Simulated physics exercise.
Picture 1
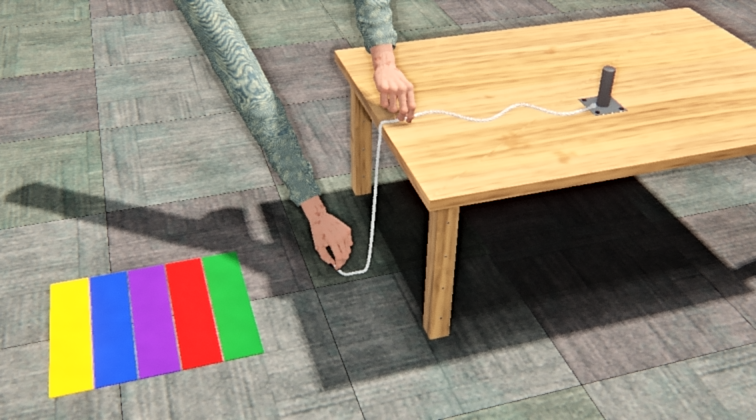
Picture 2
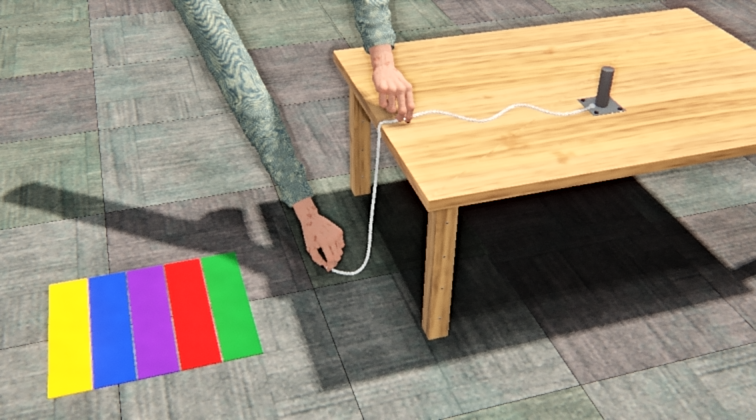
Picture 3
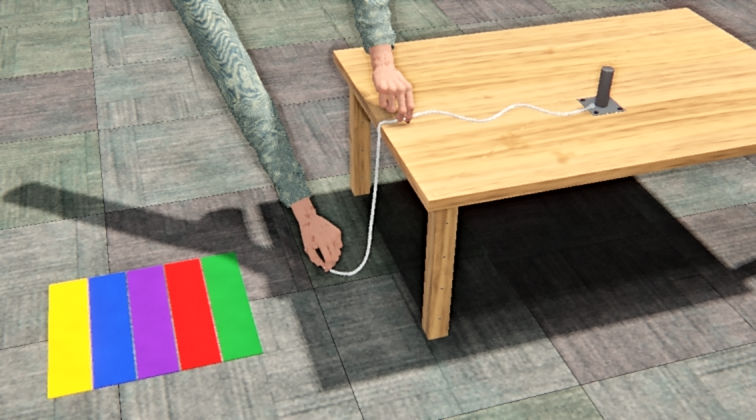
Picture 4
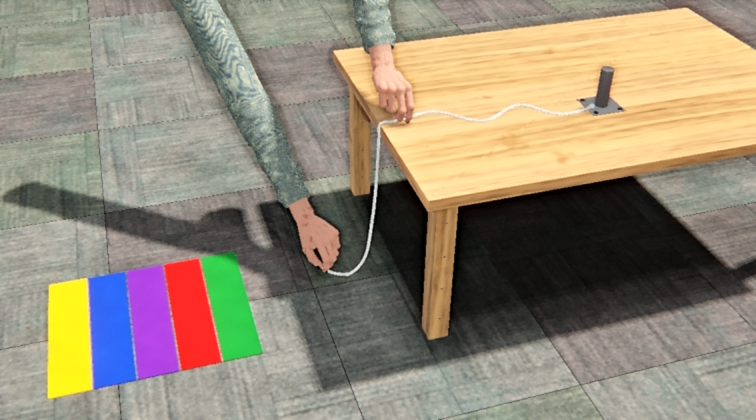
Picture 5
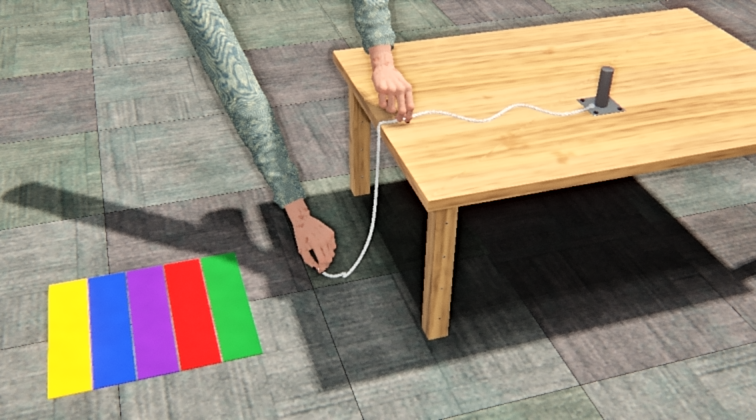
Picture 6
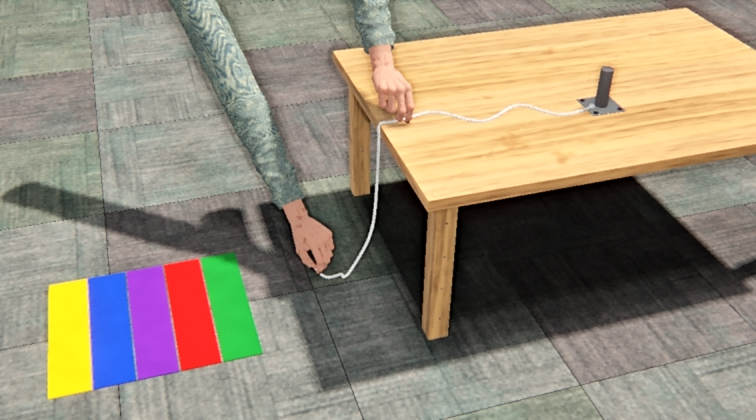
A hand low beside a wooden coffee table, seen from above at an angle on a grey-green carpet-tiled floor, holds the end of a white shoelace. Another hand pinches the lace at the table's edge, a dark post stands on the tabletop, and yellow, blue, purple, red and green strips lie at lower left. The lower hand inches left, drawing the hanging lace slightly outward, while the upper hand and the view stay still.
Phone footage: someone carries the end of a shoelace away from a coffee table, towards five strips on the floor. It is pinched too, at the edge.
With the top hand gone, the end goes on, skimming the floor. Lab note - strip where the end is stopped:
Red strip.
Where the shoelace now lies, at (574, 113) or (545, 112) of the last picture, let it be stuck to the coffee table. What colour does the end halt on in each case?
Try 1 - red; try 2 - red.
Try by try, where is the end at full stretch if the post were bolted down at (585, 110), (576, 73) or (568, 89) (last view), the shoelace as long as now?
Roughly (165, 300), (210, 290) and (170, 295).
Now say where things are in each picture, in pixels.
The first frame shows end (335, 265); green (240, 336); red (199, 345); purple (158, 353); blue (115, 362); yellow (71, 371).
The second frame shows end (327, 267); shoelace through (567, 114) (504, 111) (439, 113) (379, 134) (374, 200) (368, 256).
The third frame shows end (325, 268).
The fourth frame shows end (323, 268); shoelace through (567, 114) (504, 111) (439, 112) (379, 134) (375, 200) (365, 256).
The fifth frame shows end (319, 269).
The sixth frame shows end (316, 269); shoelace through (566, 114) (503, 112) (438, 113) (379, 134) (376, 200) (360, 256).
Soon after, end near (248, 282); short of the strips.
Then, end near (210, 290); over green.
At full stretch, end near (188, 294); over red. It gets as far as the red strip.
